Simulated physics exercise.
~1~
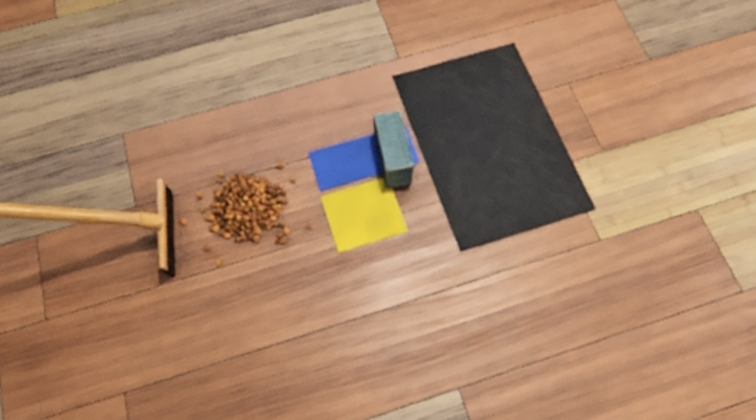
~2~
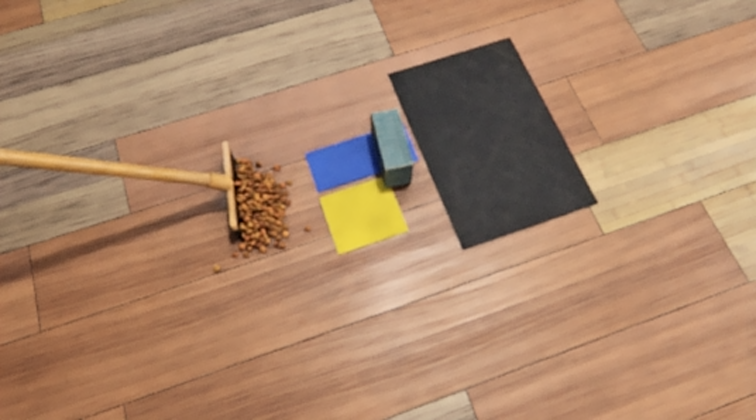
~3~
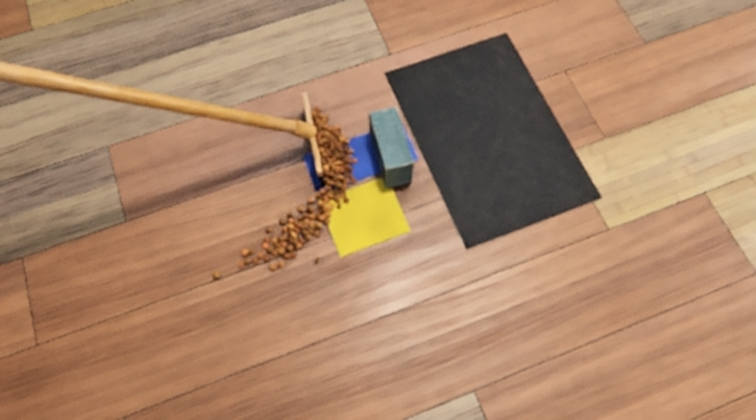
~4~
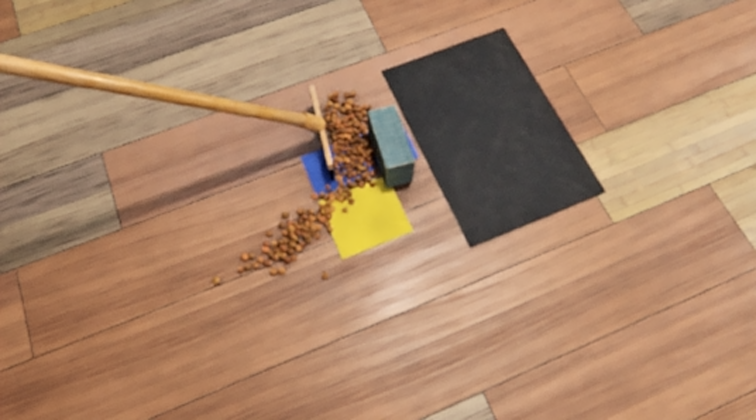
On a wooden floor, a squeegee pushes brown kibble rightward onto a blue mat against a block, leaving a trail behind.
